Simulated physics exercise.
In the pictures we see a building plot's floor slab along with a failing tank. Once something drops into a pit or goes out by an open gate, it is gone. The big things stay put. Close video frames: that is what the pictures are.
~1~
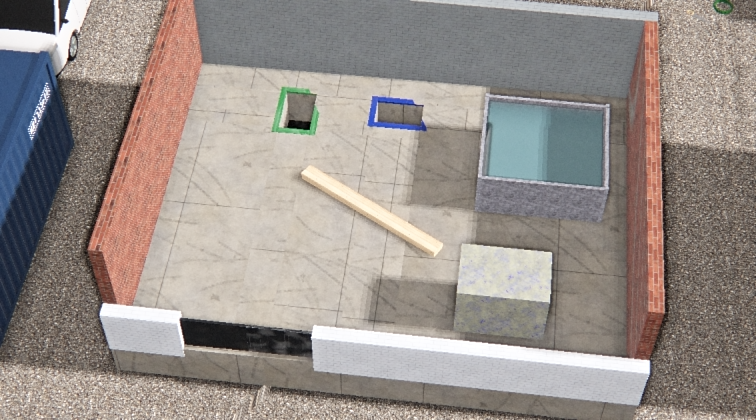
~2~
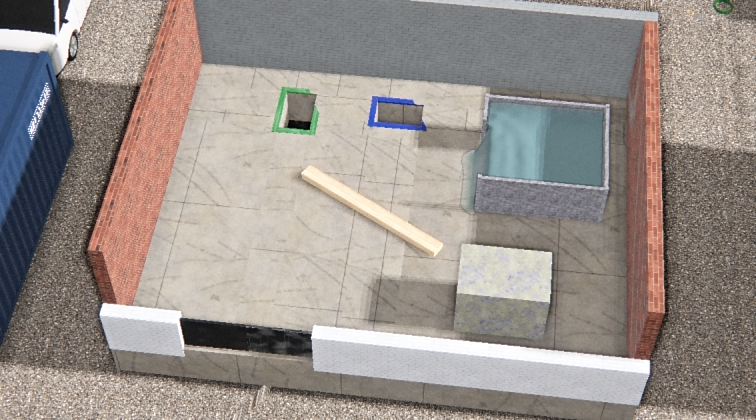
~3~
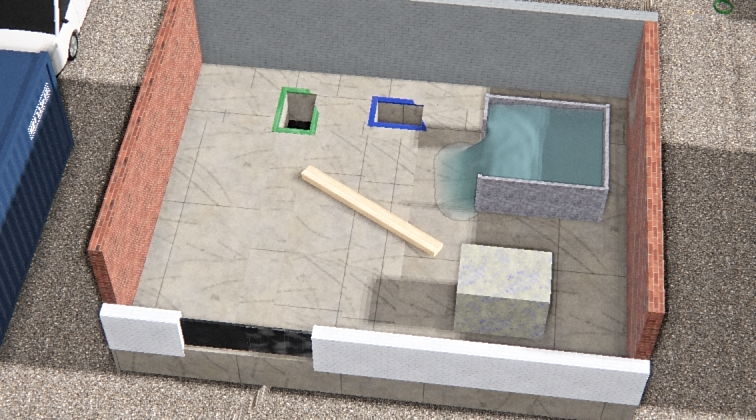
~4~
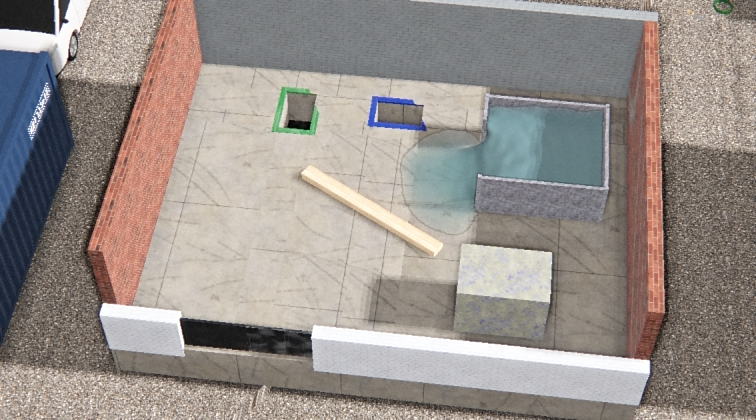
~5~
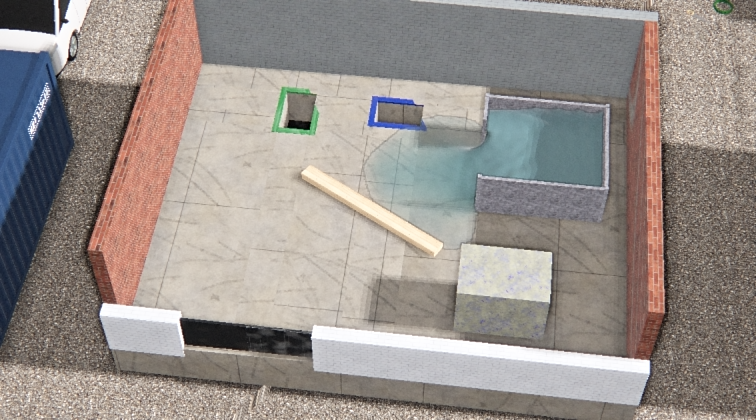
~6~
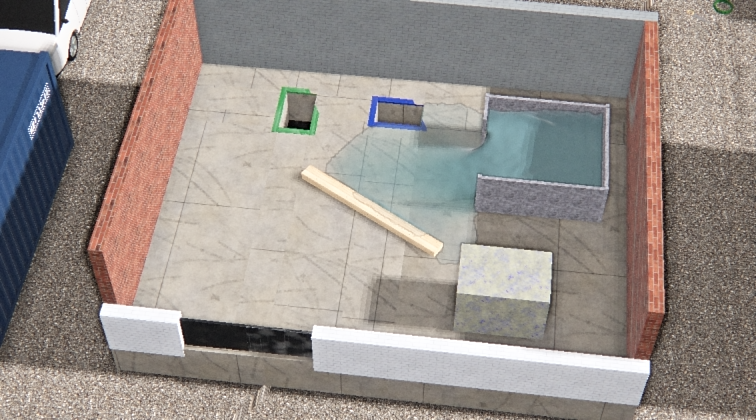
On a walled concrete floor slab with two framed pits, a wooden beam and a stone block, an open tank holds still water. Water then pours through a gap in the tank's left side and fans out leftward across the floor, spreading along the beam's upper side and past the blue-edged pit.
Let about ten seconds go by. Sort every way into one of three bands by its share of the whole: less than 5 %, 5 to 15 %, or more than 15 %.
Bands: The gate - less than 5 %; the green pit - more than 15 %; the blue pit - 5 to 15 %.
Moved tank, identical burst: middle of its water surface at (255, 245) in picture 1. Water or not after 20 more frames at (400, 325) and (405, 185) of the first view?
Taking them in order, the first is inundated and the second is left untouched.
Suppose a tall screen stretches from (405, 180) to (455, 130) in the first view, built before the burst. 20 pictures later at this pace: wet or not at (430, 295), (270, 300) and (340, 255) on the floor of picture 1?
Same order as asked - soaked, soaked, soaked.
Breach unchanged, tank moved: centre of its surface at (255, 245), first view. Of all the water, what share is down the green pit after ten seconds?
I'd put the green pit at 20 % of the whole.
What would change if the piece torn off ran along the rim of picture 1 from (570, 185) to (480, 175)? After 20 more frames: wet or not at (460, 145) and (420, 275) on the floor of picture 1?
In order: Spared and swamped.
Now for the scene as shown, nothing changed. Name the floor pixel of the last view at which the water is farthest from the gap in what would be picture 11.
By then the tip should be at about (189, 147).
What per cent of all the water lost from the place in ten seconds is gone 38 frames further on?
My figure: 70 percent.
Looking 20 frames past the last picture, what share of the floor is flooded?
Around 65 percent of it.
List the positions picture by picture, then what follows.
The first picture shows still water in the open tank at (545, 144).
In the second picture, the front is at (474, 213), out from the gap at (482, 171).
In the third picture, the front is at (453, 216), out from the gap at (482, 171).
In the fourth picture, water pours out at (482, 172) and has run to (408, 156).
In the fifth picture, the front is at (372, 160), out from the gap at (481, 172).
In the sixth picture, water pours out at (481, 172) and has run to (331, 174).
A moment on, water covers 30 % of the floor; the gate 0 %, the green pit 1 %, the blue pit 2 %.
Next, water covers 55 % of the floor; the gate 0 %, the green pit 4 %, the blue pit 3 %.
Then, water covers 65 % of the floor; the gate 0 %, the green pit 10 %, the blue pit 5 %.
Later, water covers 65 % of the floor; the gate 0 %, the green pit 23 %, the blue pit 7 %.
In the end, water covers 90 % of the floor; the gate 0 %, the green pit 33 %, the blue pit 9 %.
